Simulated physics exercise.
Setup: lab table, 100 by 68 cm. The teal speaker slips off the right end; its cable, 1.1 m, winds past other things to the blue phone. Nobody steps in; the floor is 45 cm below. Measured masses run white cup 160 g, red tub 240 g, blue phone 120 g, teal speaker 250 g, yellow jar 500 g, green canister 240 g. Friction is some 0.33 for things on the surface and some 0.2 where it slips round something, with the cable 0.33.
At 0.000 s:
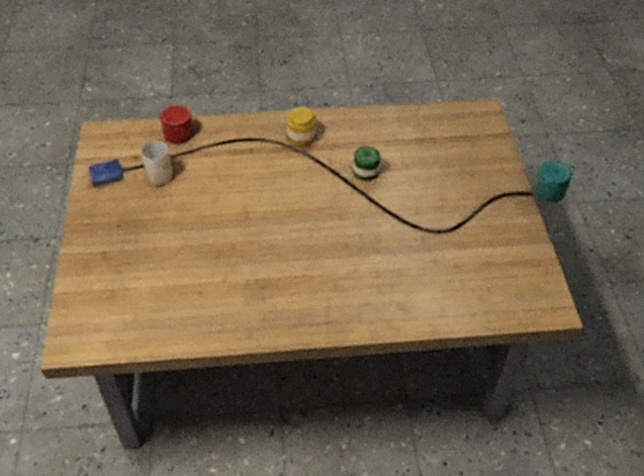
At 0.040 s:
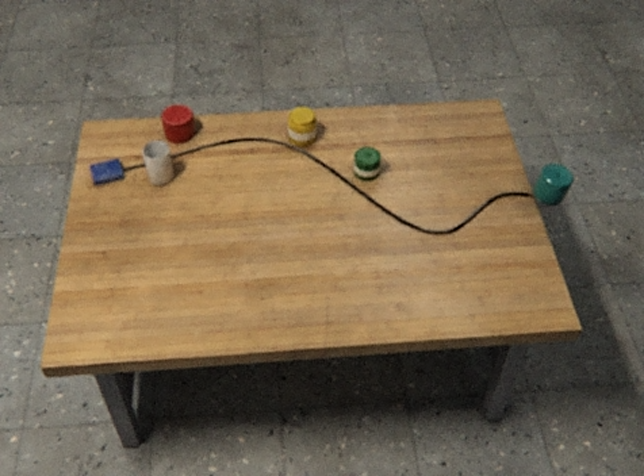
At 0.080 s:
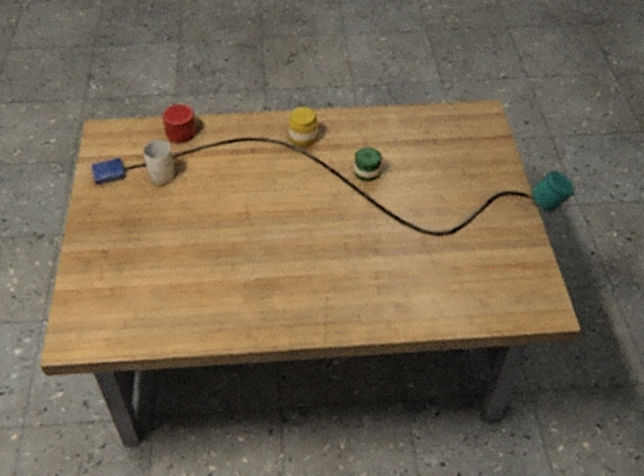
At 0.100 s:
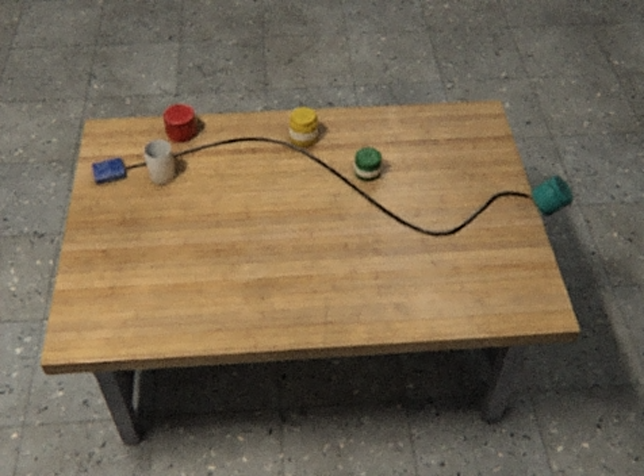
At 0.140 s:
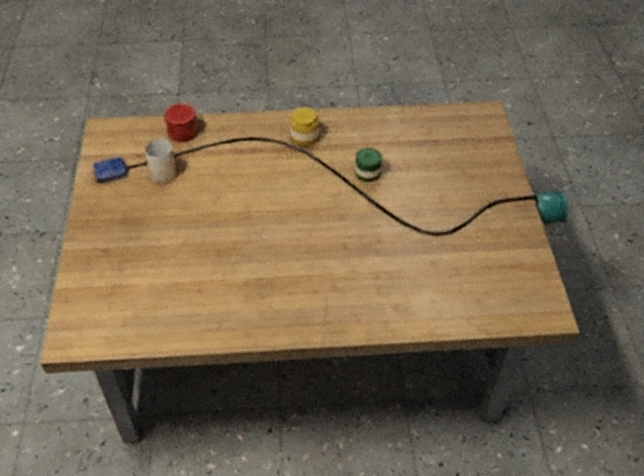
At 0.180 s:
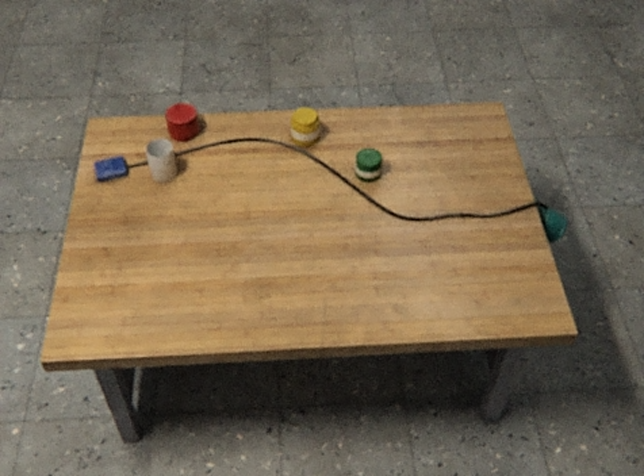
The teal speaker at the table's right edge tilted and slipped down past the edge, drawing the black cable straighter, while the white cup, blue phone, red tub and other containers stayed put.
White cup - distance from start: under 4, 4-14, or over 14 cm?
4-14 cm.
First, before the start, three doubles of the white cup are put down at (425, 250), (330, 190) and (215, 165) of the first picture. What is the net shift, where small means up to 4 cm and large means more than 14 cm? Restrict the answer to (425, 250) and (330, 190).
Shift 1: Minor. Shift 2: Minor.
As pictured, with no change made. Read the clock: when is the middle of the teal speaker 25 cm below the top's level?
Time: 0.32 s.
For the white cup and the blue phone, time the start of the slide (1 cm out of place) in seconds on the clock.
White cup 0.32 s; blue phone 0.28 s, roughly.
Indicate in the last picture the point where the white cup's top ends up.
End position in the last picture: Approx. (180, 167).
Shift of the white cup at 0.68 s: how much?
The white cup is around 8 cm from where it began.
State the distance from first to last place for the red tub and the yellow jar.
Red tub: 0 cm; yellow jar: 0 cm.
By 0.4 s, the cable's tail end at (193, 166); white cup 7 cm off its start, blue phone 18 cm off its start, teal speaker over the edge.
By 0.7 s, the cable's tail end at (288, 142); white cup 8 cm off its start, blue phone 37 cm off its start, teal speaker over the edge.
By 0.9 s, the cable's tail end at (289, 142); white cup 8 cm off its start at (180, 167), blue phone 37 cm off its start at (275, 143), teal speaker over the edge.
By 1.2 s, the cable's tail end at (289, 142); white cup 8 cm off its start, blue phone 37 cm off its start, teal speaker over the edge.
By 2.4 s, the cable's tail end at (289, 142); white cup 8 cm off its start at (180, 167), blue phone 37 cm off its start at (275, 143), teal speaker over the edge.
